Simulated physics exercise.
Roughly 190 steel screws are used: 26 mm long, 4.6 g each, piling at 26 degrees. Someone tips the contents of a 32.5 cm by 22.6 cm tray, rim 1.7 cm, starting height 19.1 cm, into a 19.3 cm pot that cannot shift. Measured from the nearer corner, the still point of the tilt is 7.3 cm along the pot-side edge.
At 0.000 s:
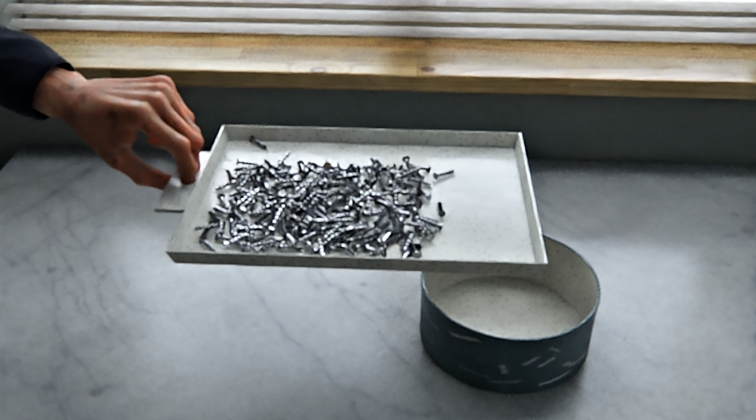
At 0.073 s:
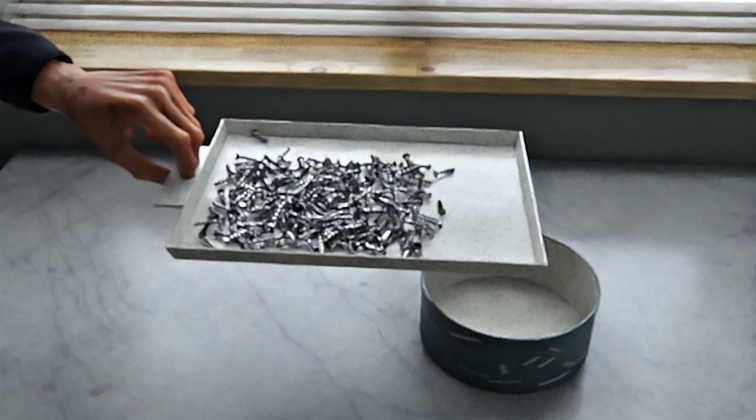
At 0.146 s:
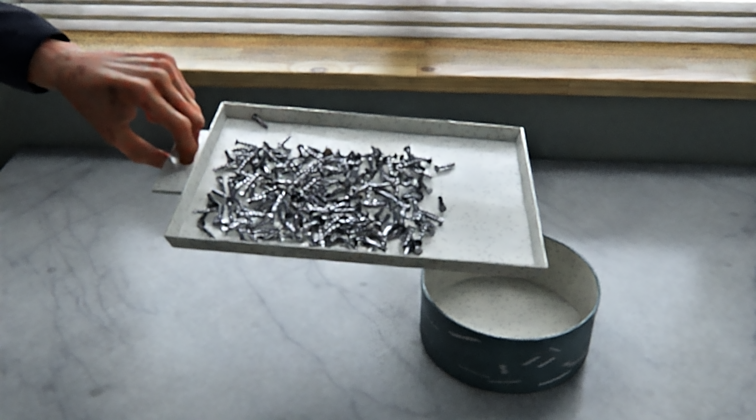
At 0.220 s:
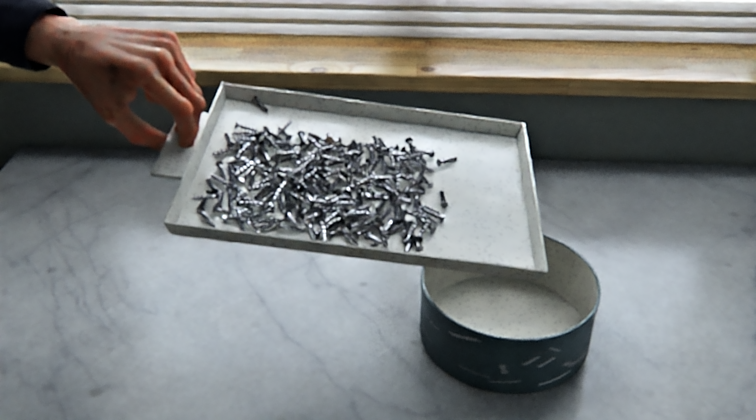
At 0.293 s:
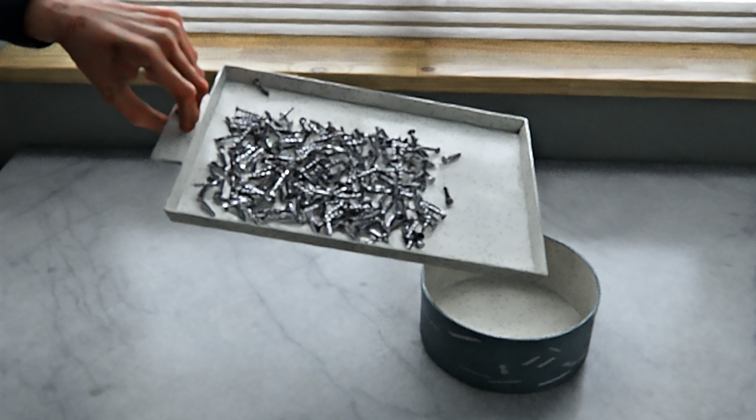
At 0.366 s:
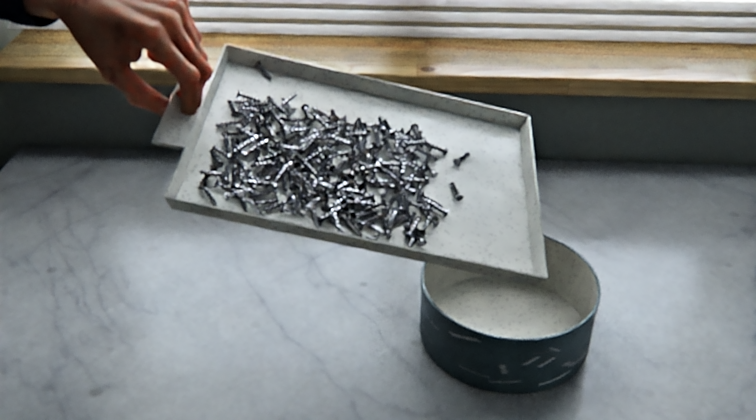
We see a hand holding a pale tray of steel screws above a marble surface, its right end over a round dark pot; the hand raises the left side, steadily slanting the tray down toward the right.
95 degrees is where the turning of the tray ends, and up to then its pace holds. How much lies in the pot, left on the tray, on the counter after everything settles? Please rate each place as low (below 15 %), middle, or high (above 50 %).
Pot: Low, left on the tray: Low, counter: High.
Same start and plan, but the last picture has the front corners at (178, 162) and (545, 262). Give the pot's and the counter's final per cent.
Pot 60, counter 40.
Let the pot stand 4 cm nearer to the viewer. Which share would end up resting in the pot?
With that change it comes to something like 45 in a hundred.
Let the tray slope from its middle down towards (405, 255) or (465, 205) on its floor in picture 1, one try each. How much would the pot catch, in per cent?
0 and 65 %.
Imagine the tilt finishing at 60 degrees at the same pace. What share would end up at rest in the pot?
5 per cent.
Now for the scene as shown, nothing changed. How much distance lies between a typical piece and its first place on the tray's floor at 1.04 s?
It has moved some 18 cm from its start.
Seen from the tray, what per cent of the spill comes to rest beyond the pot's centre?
Near 80 in a hundred.
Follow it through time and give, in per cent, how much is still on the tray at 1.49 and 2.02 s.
Sequence: 10; 0.
After 1.04 s, tilt 53 degrees; the tray holds 85 %, the pot 0 %.
After 1.49 s, tilt 78 degrees; the tray holds 10 %, the pot 5 %.
Then, at 2.02 s, tilt 95 degrees; the tray holds 0 %, the pot 5 %.
In the end, at 2.4 s, pot 5 %, tray 0 %, counter 95 %.
